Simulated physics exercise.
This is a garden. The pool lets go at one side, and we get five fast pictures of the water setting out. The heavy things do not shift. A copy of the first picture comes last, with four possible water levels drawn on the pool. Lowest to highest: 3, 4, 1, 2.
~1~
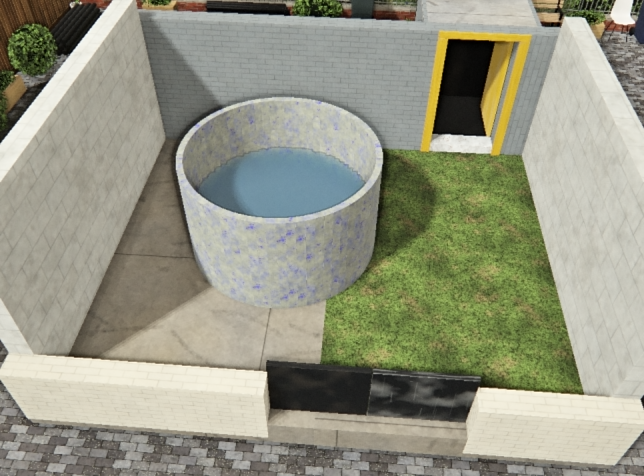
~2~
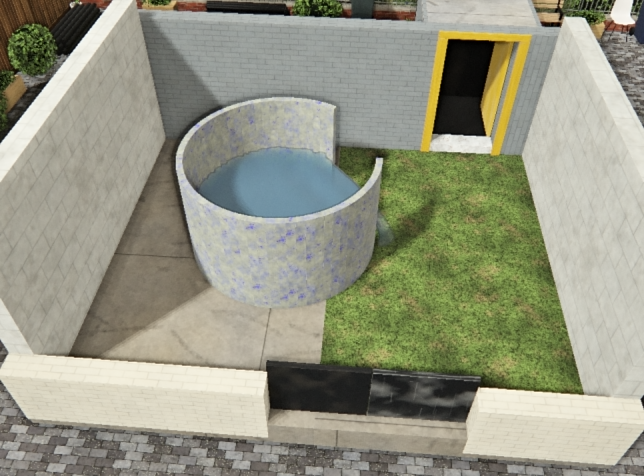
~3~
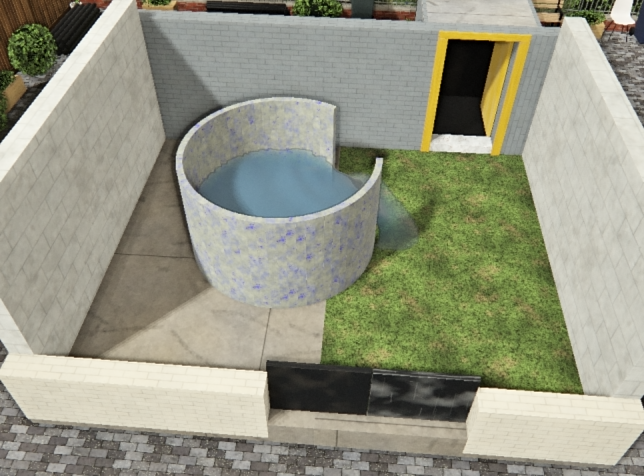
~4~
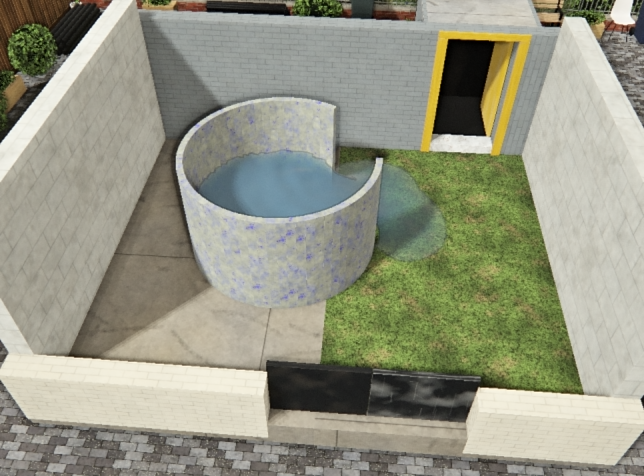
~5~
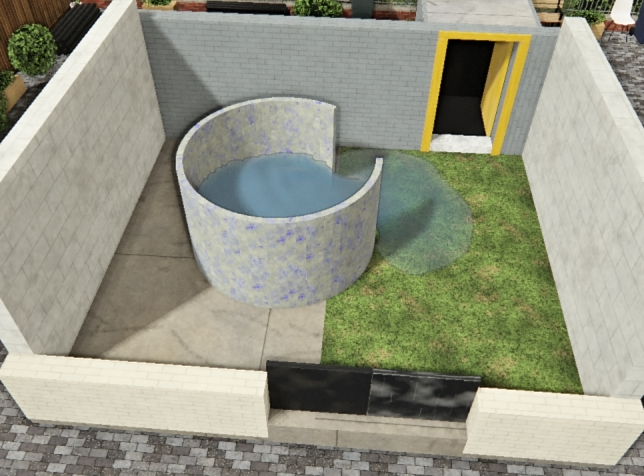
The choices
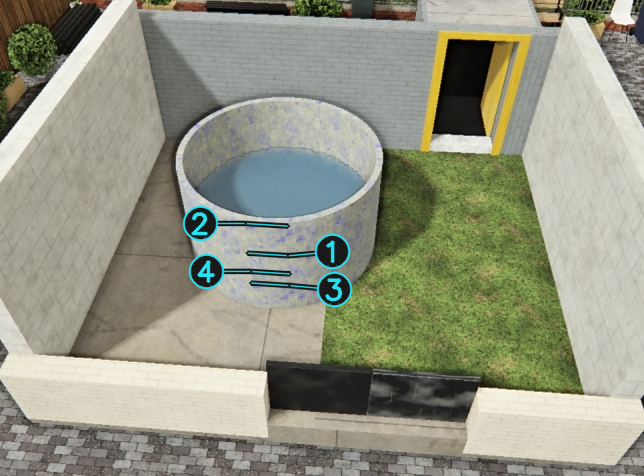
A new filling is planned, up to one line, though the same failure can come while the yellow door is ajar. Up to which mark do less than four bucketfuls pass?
Go for 3.
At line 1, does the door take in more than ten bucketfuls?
Yes.
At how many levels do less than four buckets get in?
One of the four.
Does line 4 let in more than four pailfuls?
Yes, that goes wrong.
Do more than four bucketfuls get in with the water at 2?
Yes, that goes wrong.
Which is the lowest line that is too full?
The answer is 4.
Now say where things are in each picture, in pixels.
Water in the pool at rest, its middle at (282, 200); foot of the yellow doorway at (460, 152); shut gate at (371, 377).
Water covers 2 % of the ground and shows as far out as (380, 242).
Water covers 4 % of the ground and shows as far out as (409, 240).
Water covers 9 % of the ground and shows as far out as (434, 245).
Water covers 15 % of the ground and shows as far out as (423, 161).
On the marked copy, 1 at (268, 254); 2 at (265, 224); 3 at (270, 284); 4 at (269, 272); from the bottom up 3, 4, 1, 2.
With 1, dozens of bucketfuls pour in.
With 2, dozens of bucketfuls pour in.
With 3, a bucket or two gets in.
With 4, about 11 bucketfuls get in.
